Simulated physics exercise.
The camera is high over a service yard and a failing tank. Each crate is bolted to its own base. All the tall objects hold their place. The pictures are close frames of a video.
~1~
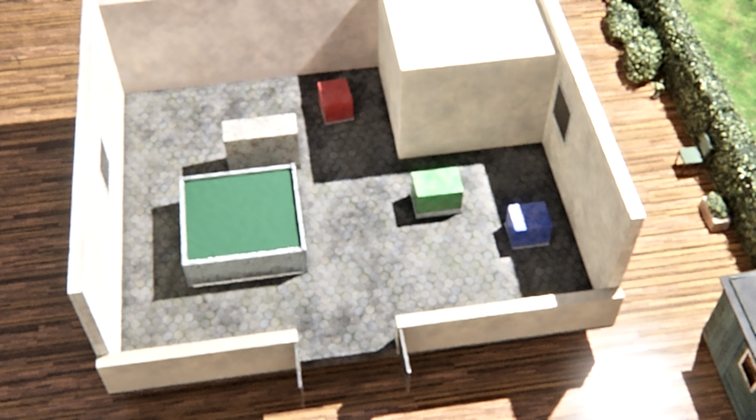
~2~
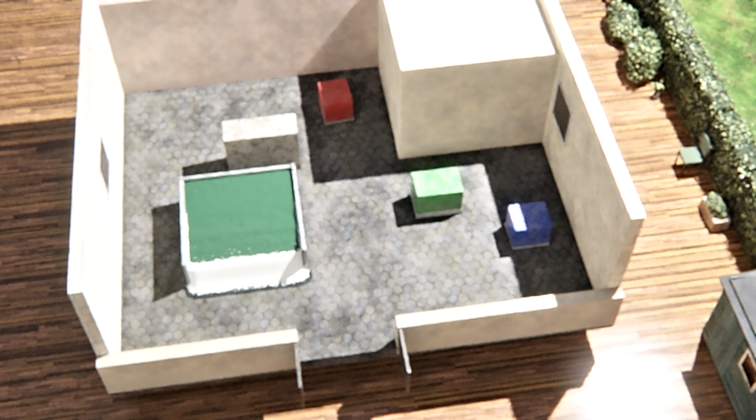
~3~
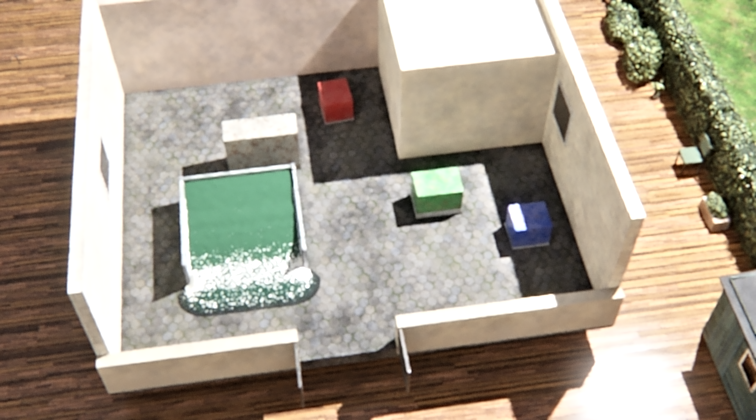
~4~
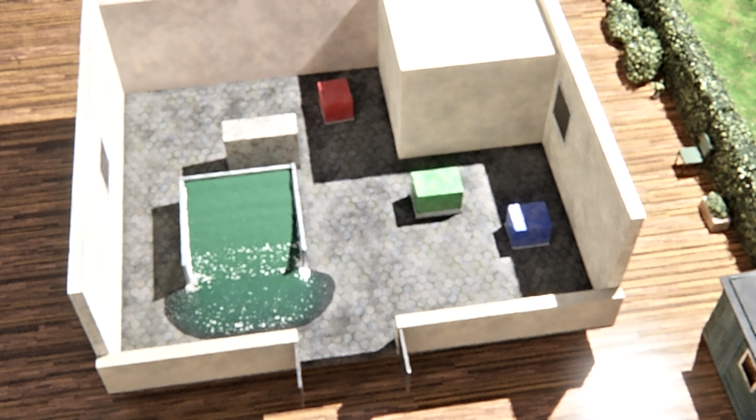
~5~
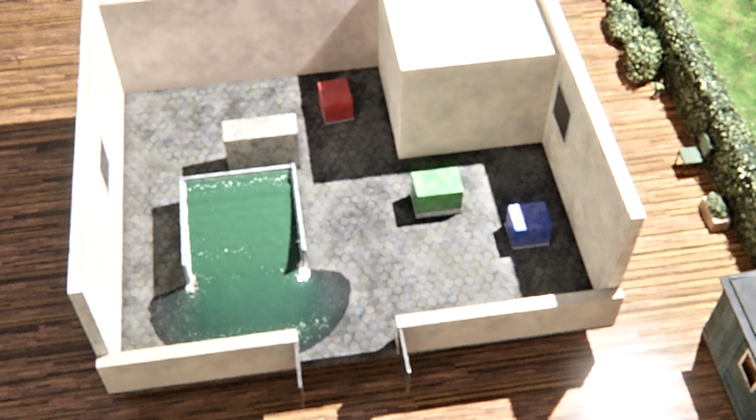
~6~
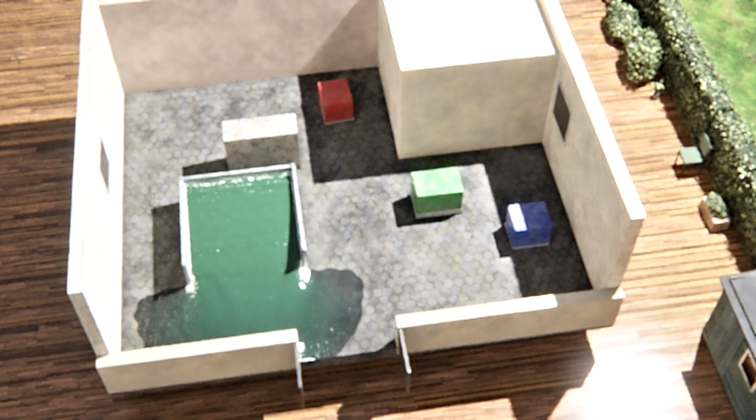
In this clip, seen from above, green water in a rectangular tank inside a walled, paved yard bursts through the near side in white froth, then spreads in a widening pool across the paving toward the low front wall.
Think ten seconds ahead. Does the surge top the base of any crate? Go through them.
In the end: The red crate gets wet; the blue crate gets wet; the green crate stays dry.
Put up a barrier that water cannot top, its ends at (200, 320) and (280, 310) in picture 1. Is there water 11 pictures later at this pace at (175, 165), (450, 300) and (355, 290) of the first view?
In turn: No water, flooded, awash.
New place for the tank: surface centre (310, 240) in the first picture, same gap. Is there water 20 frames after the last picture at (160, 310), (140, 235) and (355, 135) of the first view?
In that order: Covered, under water, dry.
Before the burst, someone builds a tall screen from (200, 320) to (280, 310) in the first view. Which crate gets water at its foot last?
It is the red-painted one.
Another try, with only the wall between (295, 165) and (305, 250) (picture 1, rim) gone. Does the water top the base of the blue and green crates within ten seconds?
My reading: The blue one takes water; the green one ends up wet.
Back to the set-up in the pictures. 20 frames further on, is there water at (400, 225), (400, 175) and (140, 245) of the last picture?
One after the other: Clear, no water, covered.
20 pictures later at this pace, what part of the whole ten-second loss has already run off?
Near 70 in a hundred.
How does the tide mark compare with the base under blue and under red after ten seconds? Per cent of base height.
In turn 190 and 190 per cent.
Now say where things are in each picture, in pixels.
The first frame shows still water in the tank at (241, 215).
In the second frame, the front is at (191, 292), out from the gap at (247, 271).
In the third frame, water pours out at (247, 271) and has run to (185, 304).
In the fourth frame, the front is at (176, 321), out from the gap at (248, 272).
In the fifth frame, water pours out at (248, 272) and has run to (167, 339).
In the sixth frame, water pours out at (248, 272) and has run to a hidden place.
A moment on, water covers 15 % of the floor; the red crate not reached, the blue crate not reached, the green crate not reached.
Next, water covers 20 % of the floor; the red crate not reached, the blue crate not reached, the green crate not reached.
Then, water covers 40 % of the floor; the red crate not reached, the blue crate not reached, the green crate not reached.
Later, water covers 65 % of the floor; the red crate not reached, the blue crate water round its plinth, the green crate water round its plinth.
In the end, water covers 85 % of the floor; the red crate was topped, the blue crate was topped, the green crate stayed above the water.
